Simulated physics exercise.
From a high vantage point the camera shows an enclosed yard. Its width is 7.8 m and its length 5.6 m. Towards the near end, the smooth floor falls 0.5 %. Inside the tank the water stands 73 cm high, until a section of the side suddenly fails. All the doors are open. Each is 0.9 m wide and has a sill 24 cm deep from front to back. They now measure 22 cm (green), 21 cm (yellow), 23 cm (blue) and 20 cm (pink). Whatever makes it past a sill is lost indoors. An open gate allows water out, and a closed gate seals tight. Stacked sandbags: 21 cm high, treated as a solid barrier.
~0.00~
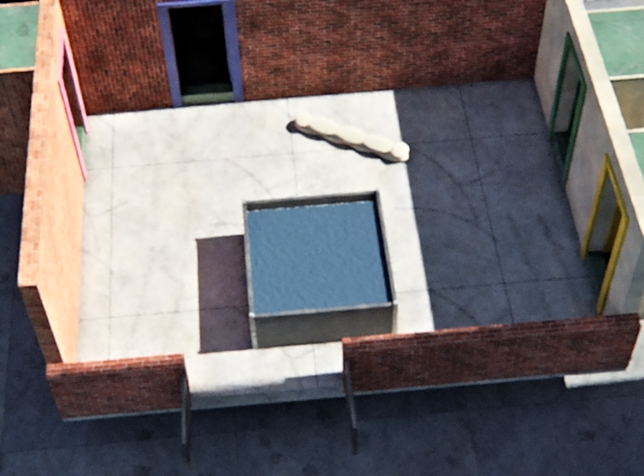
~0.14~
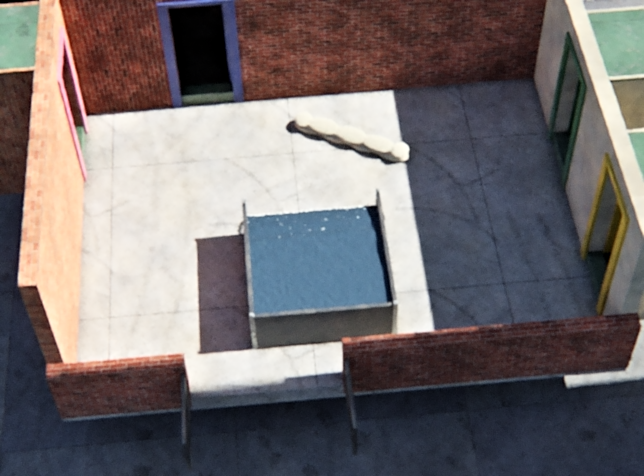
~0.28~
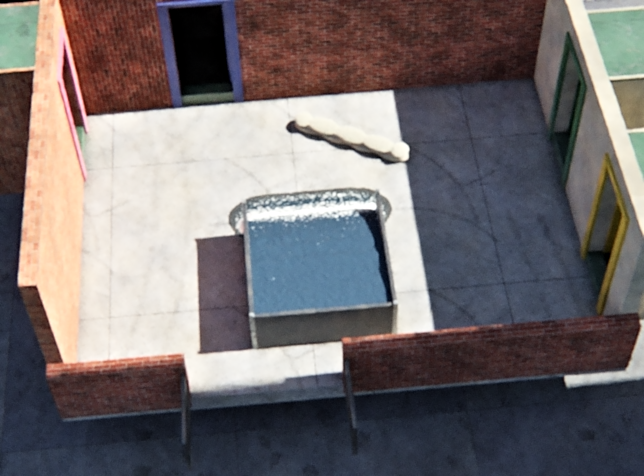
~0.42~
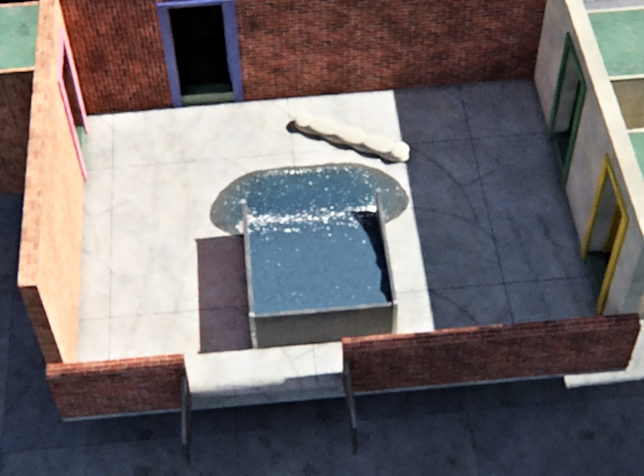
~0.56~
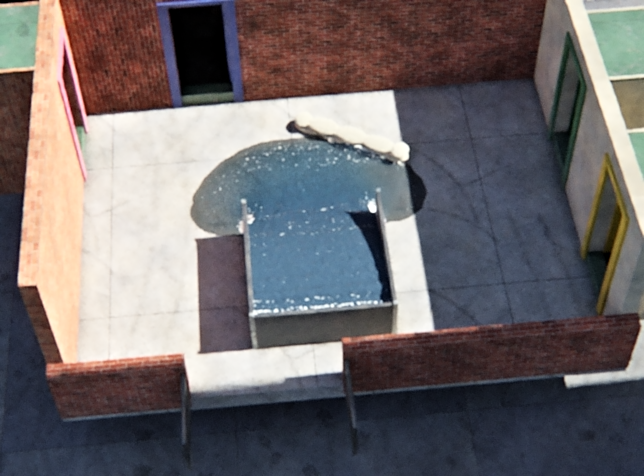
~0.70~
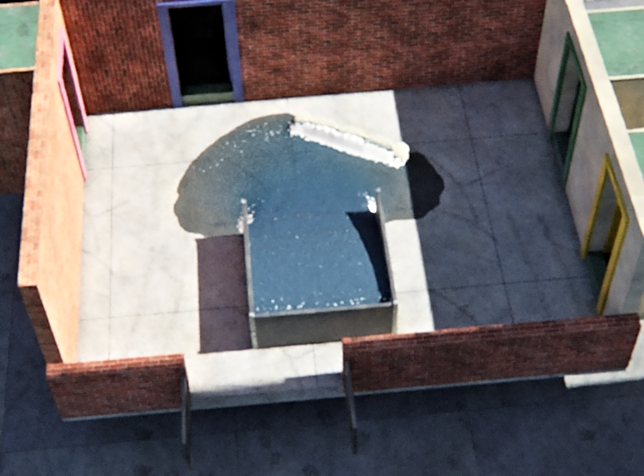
In a brick-walled yard seen from above, a square tank of blue water stands still on the pale floor. Its far side opens and water pours out, spreading in a widening, rounded sheet across the floor, until its edge meets the pale sandbags and foams white along them.
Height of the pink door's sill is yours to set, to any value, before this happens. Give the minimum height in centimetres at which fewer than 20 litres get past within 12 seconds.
27 cm.
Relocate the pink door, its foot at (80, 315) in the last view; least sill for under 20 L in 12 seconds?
Roughly 7.5 cm, give or take.
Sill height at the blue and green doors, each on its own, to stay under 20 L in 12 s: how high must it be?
About 27 cm at blue and 8.5 cm at green.
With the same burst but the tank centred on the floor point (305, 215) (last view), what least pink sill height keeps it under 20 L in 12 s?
Then roughly 29 cm.
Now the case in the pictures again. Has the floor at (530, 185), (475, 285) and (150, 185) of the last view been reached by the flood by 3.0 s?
So the three spots come out swamped, spared, swamped, in that order.
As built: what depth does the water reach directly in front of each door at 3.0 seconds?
Centimetres: Green = 11, yellow = 0, blue = 26, pink = 30.
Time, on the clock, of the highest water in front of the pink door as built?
Crest at t of about 3.0 s.
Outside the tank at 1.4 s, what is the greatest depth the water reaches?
I'd estimate roughly 43 cm.
After 1.4 s water covers 30 % of the floor, deepest (43 cm) near (322, 141); it has not reached the pink door.
After 3.0 s water covers 55 % of the floor, deepest (42 cm) near (87, 113); 30 cm at the pink door, 16 litres in over its 20 cm sill.
After 12.0 s water covers 95 % of the floor, deepest (10 cm) near (77, 394); 3 cm at the pink door, 72 litres in over its 20 cm sill.
At the pink door as built, the water arrived by 2.2 s and peaked near 30 cm at 3.0 s.
Run again over the same 12 s with other heights there, 47 litres in over 22.5 cm, 8 litres over 30.5 cm. The limit of 20 litres is kept from about 27 cm up.
